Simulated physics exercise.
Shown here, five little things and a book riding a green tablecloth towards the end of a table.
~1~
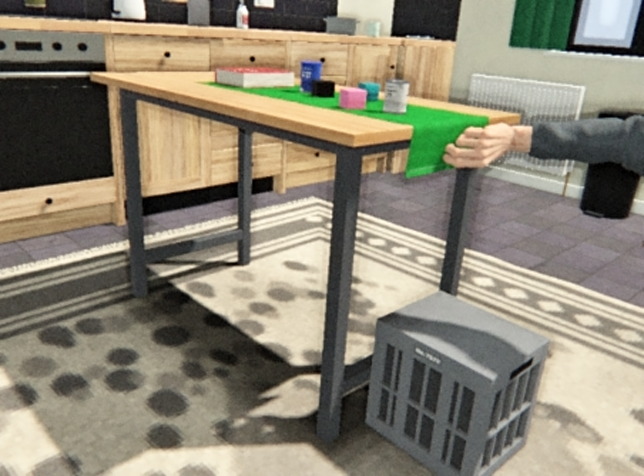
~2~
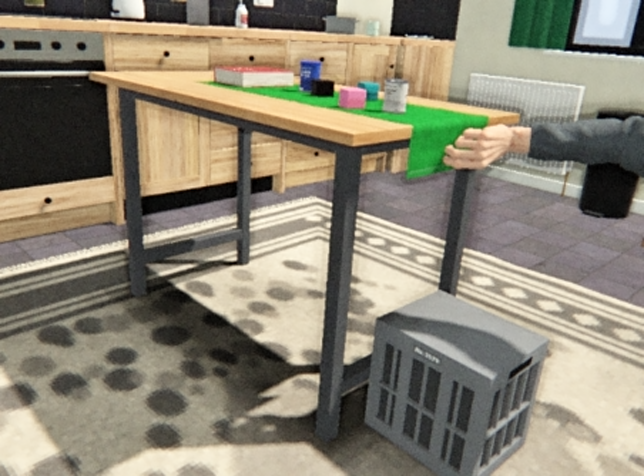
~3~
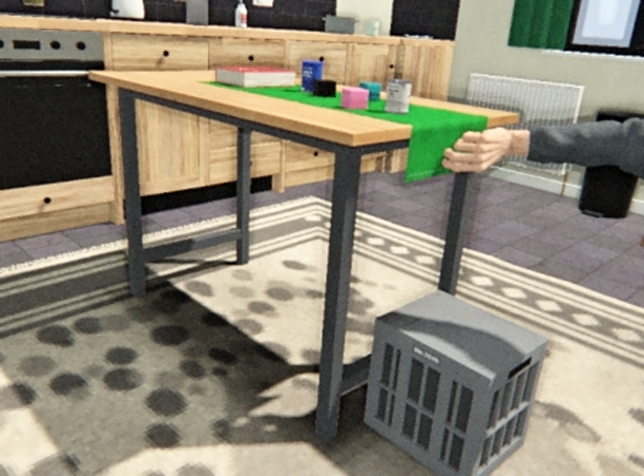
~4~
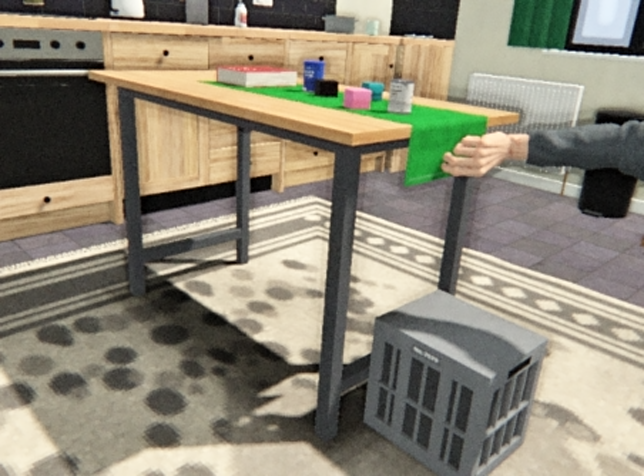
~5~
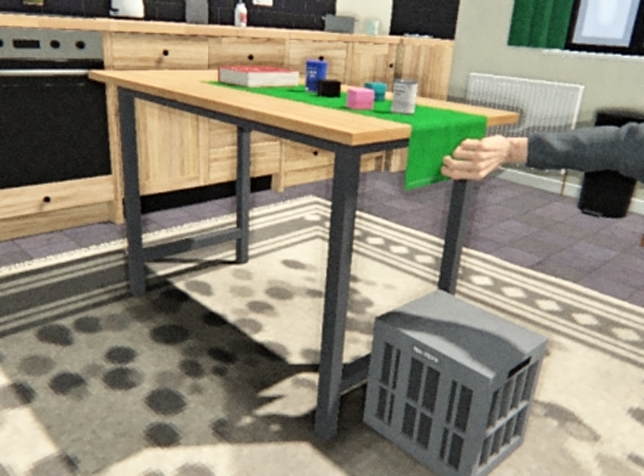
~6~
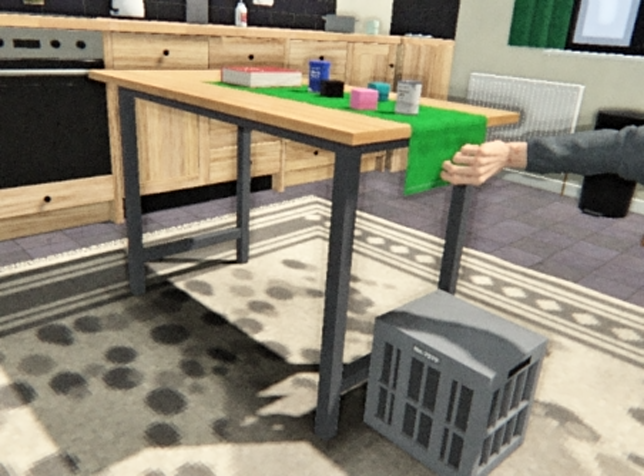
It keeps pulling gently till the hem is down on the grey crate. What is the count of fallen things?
The count of fallen things is three.
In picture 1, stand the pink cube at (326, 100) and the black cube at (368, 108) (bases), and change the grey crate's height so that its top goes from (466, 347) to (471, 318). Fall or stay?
The pink cube remains up; the black cube goes over.
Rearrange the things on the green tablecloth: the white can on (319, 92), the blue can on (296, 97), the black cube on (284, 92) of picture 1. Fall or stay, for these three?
The white can stays on, the blue can keeps its place on top, the black cube survives.
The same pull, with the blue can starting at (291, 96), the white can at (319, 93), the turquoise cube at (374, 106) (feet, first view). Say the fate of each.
The blue can stays on; the white can survives; the turquoise cube drops off.
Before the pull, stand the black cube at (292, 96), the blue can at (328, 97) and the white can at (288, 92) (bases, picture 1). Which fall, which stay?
The black cube keeps its place on top, the blue can remains up, the white can keeps its place on top.
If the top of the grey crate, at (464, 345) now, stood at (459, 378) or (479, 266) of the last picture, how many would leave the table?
In that case 4 and 1.
Soon after, hem near (435, 267); white can and pink cube gone.
Then, hem on the crate; white can, pink cube and turquoise cube gone.
At rest, hem on the crate; white can, pink cube and turquoise cube gone. It carries off three.
